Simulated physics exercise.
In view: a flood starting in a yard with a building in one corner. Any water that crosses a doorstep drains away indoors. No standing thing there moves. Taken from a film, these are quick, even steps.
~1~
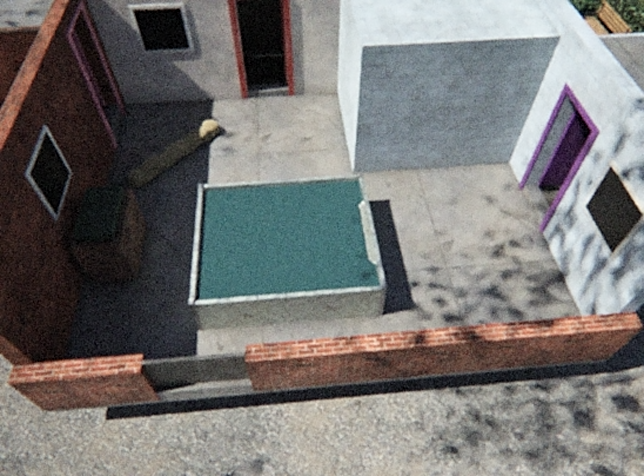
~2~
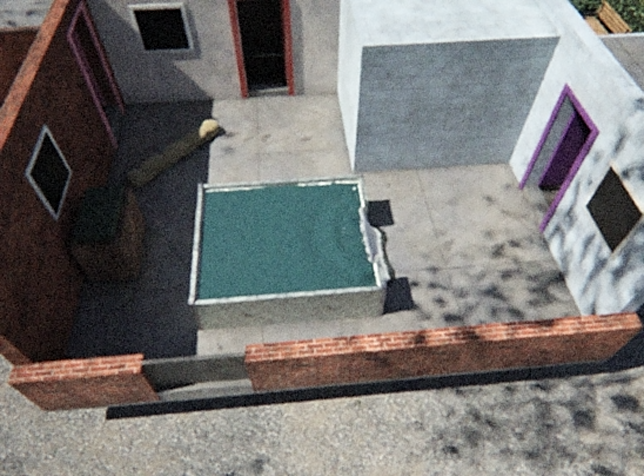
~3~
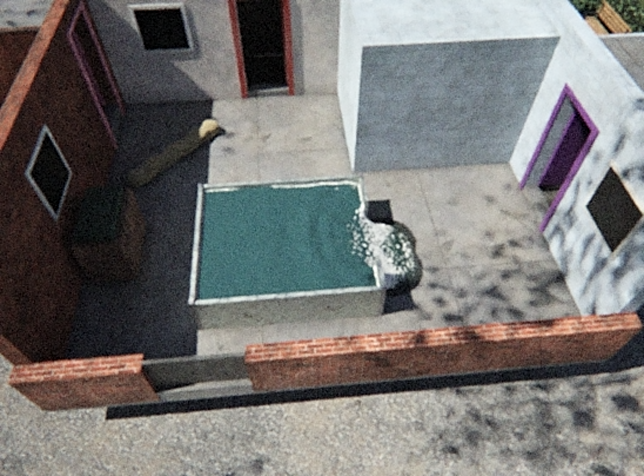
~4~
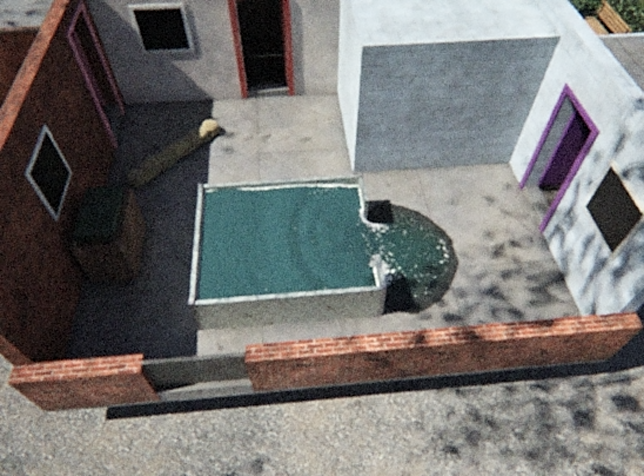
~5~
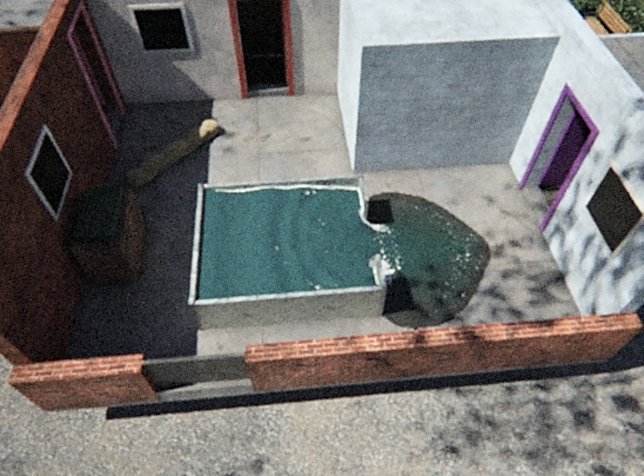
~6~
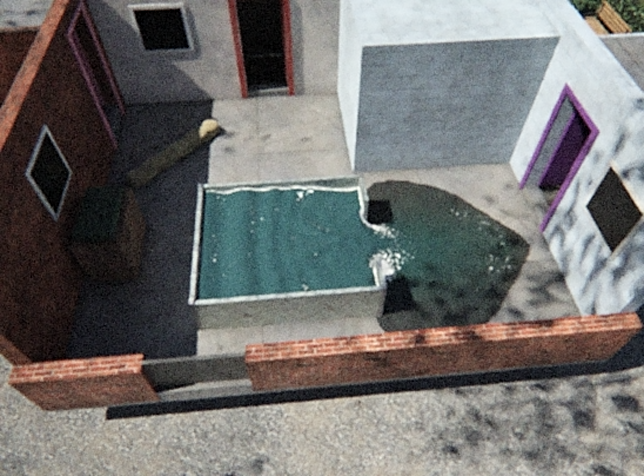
To begin with, green water lies still in a raised rectangular tank inside a walled yard. Water then bursts through a gap in the tank's right side and spills onto the paving, spreading rightward in a widening dark pool toward the purple-framed doorway while ripples cross the tank's surface.
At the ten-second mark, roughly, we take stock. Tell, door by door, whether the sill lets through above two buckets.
The purple door is swamped, the pink door is not swamped, the red door is not swamped.
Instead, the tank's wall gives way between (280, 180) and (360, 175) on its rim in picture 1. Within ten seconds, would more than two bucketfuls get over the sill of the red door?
Red door exceeds the limit.
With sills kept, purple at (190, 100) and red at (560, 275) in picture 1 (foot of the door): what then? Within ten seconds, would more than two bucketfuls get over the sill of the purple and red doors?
In short: The purple one is under, the red one takes more.
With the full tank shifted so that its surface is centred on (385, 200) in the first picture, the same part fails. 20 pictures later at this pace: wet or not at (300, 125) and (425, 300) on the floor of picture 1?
Spared, soaked.
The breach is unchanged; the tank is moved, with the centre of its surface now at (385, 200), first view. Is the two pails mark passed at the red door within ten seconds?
Taking them in turn: The red door stays within the limit.
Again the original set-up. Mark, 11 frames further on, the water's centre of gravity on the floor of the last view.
Centre of mass: Roughly (359, 261).
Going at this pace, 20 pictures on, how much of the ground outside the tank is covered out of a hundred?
Some 30 per cent.
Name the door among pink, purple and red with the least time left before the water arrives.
Result: The purple-painted one.
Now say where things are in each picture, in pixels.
In the first picture, still water in the water tank at (285, 236).
In the second picture, the front is at a hidden place, out from the gap at (367, 248).
In the third picture, water pours out at (367, 248) and has run to (417, 275).
In the fourth picture, water pours out at (367, 249) and has run to (450, 252).
In the fifth picture, water pours out at (367, 248) and has run to (484, 255).
In the sixth picture, water pours out at (367, 248) and has run to (523, 246).
A moment on, water covers 30 % of the floor; the purple door under two buckets in, the pink door not reached, the red door not reached.
Next, water covers 30 % of the floor; the purple door over two buckets in, the pink door not reached, the red door not reached.
Then, water covers 30 % of the floor; the purple door far over two buckets in, the pink door not reached, the red door not reached.
Later, water covers 55 % of the floor; the purple door far over two buckets in, the pink door not reached, the red door not reached.
In the end, water covers 80 % of the floor; the purple door far over two buckets in, the pink door wet at the sill, nothing in, the red door wet at the sill, nothing in.
